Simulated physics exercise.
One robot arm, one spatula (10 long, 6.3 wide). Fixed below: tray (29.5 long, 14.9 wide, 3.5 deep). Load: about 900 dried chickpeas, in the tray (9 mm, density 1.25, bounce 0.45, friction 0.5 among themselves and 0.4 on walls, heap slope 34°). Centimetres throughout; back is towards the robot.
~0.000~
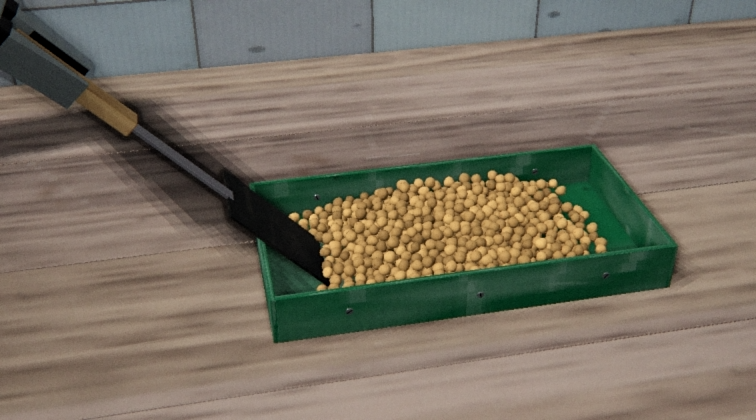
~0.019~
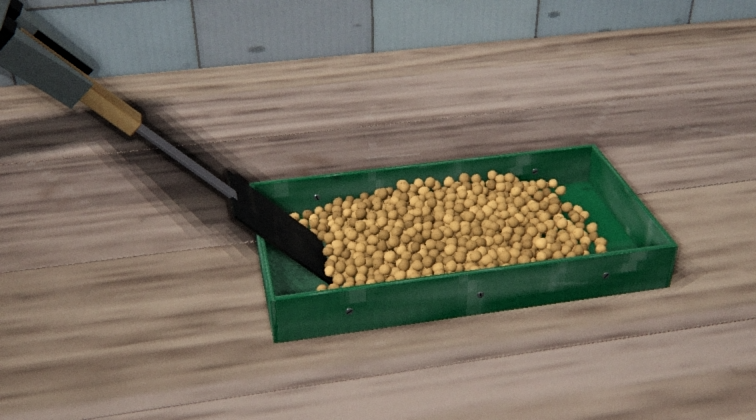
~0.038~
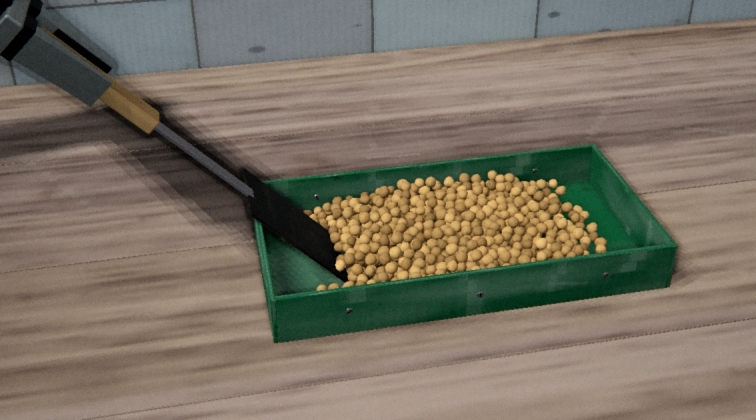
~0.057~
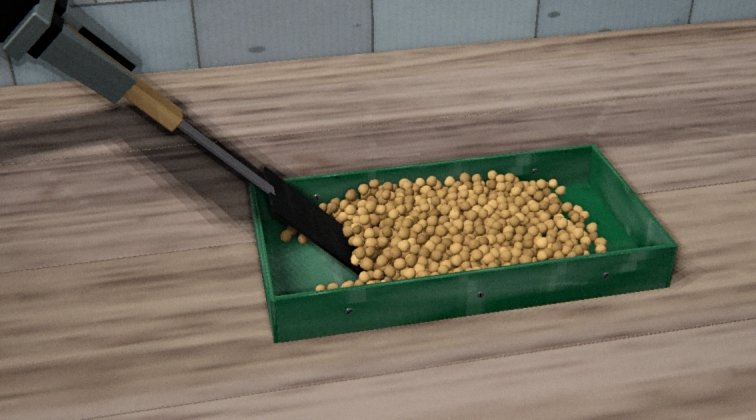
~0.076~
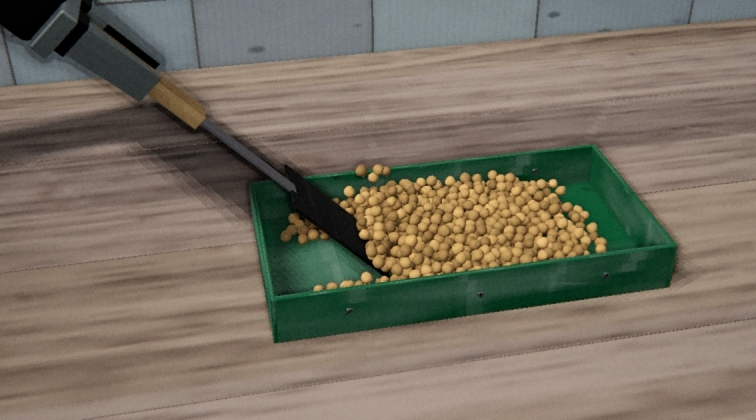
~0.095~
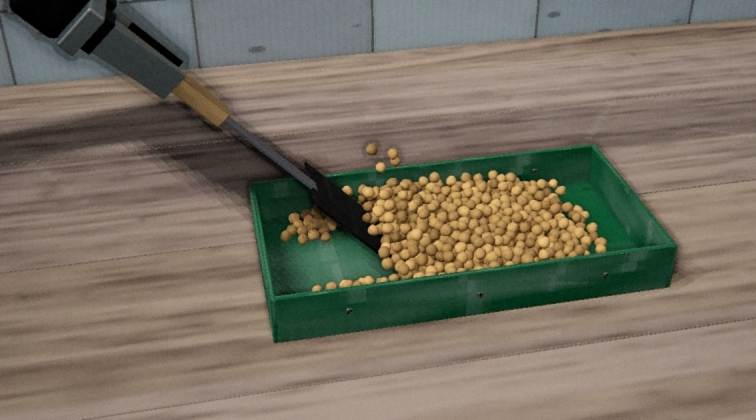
A black spatula held by a robot arm pushes chickpeas rightward in a green tray.
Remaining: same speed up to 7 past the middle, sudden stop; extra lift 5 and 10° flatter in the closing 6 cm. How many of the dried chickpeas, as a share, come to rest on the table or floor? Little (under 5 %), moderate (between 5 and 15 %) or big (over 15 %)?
Answer: Moderate; between 5 and 15 % of the dried chickpeas finish on the table or floor.
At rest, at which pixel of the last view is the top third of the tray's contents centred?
At about (554, 216).
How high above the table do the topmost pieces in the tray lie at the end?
Some 3.5 cm.
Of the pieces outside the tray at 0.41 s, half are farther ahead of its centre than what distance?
About 22 cm.
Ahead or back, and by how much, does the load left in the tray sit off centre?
Some 4.5 cm ahead.
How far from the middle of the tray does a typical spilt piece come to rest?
Roughly 34 cm.
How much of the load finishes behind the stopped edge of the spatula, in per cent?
Roughly 50 per cent.
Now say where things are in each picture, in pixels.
The first picture shows spatula top edge at (227, 194), sloping 47°; upper third of the load around (450, 228), from x 285 to 615, top at y 175; 900 in the tray.
The second picture shows spatula top edge at (231, 193), sloping 47°; upper third of the load around (449, 231), from x 285 to 615, top at y 175.
The third picture shows spatula top edge at (247, 191), sloping 47°; upper third of the load around (442, 231), from x 285 to 615, top at y 175.
The fourth picture shows spatula top edge at (269, 189), sloping 47°; upper third of the load around (439, 227), from x 285 to 615, top at y 175.
The fifth picture shows spatula top edge at (290, 186), sloping 47°; upper third of the load around (439, 225), from x 285 to 615, top at y 170.
The sixth picture shows spatula top edge at (311, 184), sloping 47°; upper third of the load around (440, 220), from x 285 to 615, top at y 150; 900 in the tray.
After 0.14 s, sloping 47°, highest piece 11 above the table; 898 in the tray, 2 on the blade or in flight.
After 0.19 s, sloping 43°, highest piece 12 above the table; 897 in the tray, 1 on the table or floor, 2 on the blade or in flight.
After 0.41 s, sloping 37°, highest piece 5 above the table; 807 in the tray, 91 on the table or floor, 2 on the blade or in flight.
After 1.46 s, sloping 37°, highest piece 3 above the table; 807 in the tray, 93 on the table or floor.
At rest, 807 in the tray, 93 on the table or floor. That is 10 % on the table or floor.
